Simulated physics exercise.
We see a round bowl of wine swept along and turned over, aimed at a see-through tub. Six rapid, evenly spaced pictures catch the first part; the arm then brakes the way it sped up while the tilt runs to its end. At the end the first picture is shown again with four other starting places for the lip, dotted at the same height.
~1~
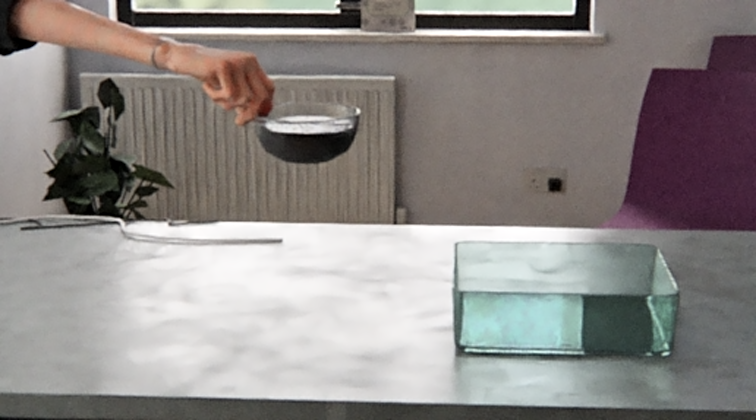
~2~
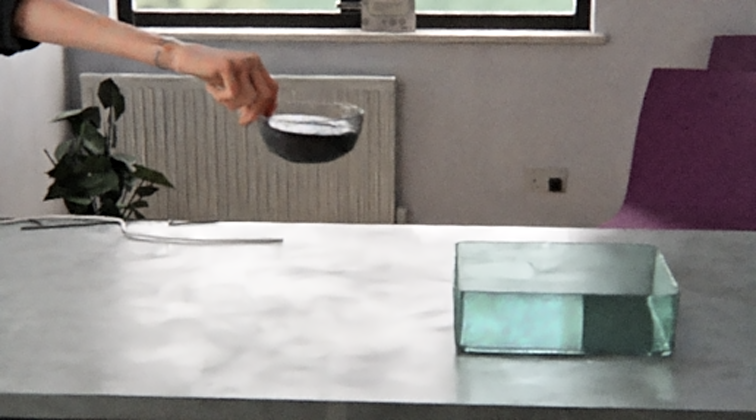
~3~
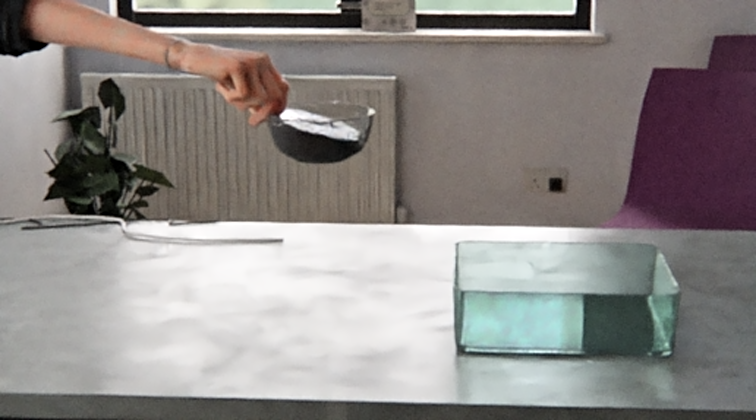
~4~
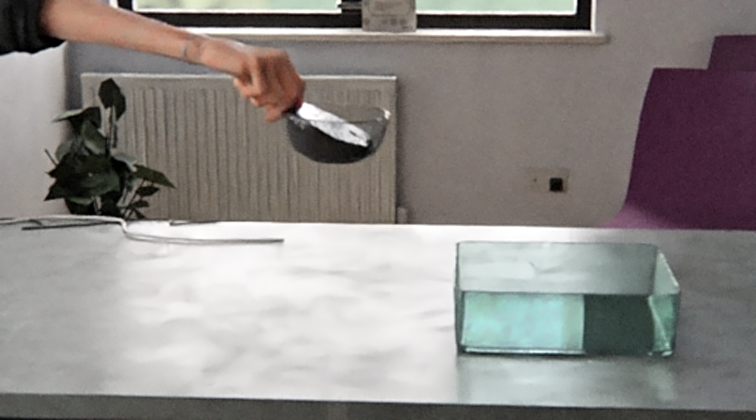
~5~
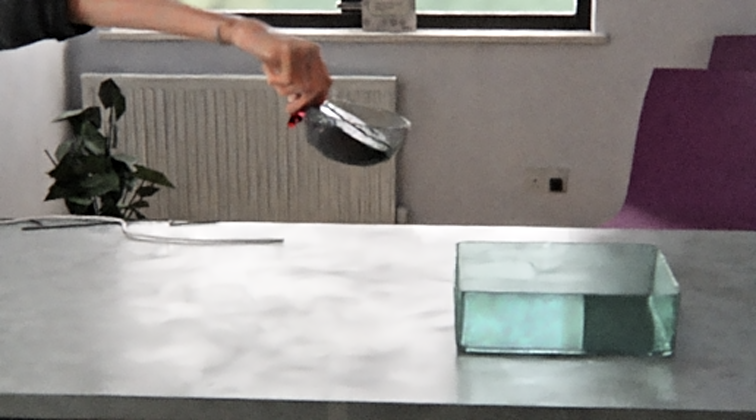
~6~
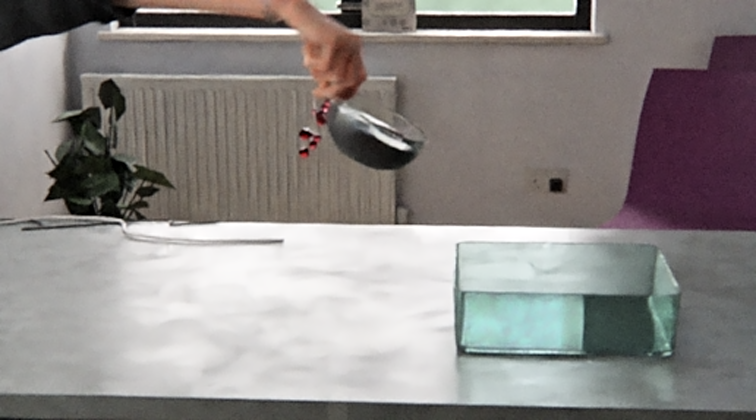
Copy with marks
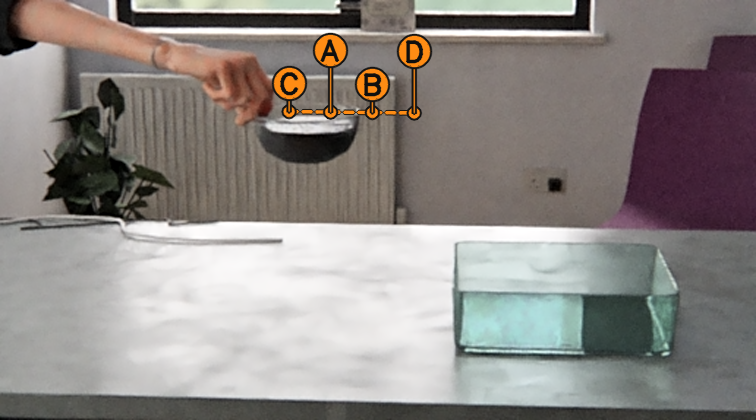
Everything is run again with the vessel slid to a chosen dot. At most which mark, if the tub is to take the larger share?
The answer is spot C.
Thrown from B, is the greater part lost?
No, not at all.
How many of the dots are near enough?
All of them.
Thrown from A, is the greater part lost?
No, that is safe.
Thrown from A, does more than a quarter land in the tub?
Yes, it does.
In orange, A at (330, 112); B at (372, 112); C at (289, 111); D at (414, 113).
For spot A, about 75 % lands in the tub, 9 % falls short and 16 % goes beside or beyond.
For spot B, about 71 % lands in the tub, 6 % falls short and 24 % goes beside or beyond.
For spot C, about 62 % lands in the tub, 25 % falls short and 13 % goes beside or beyond.
For spot D, about 86 % lands in the tub, 9 % falls short and 5 % goes beside or beyond.
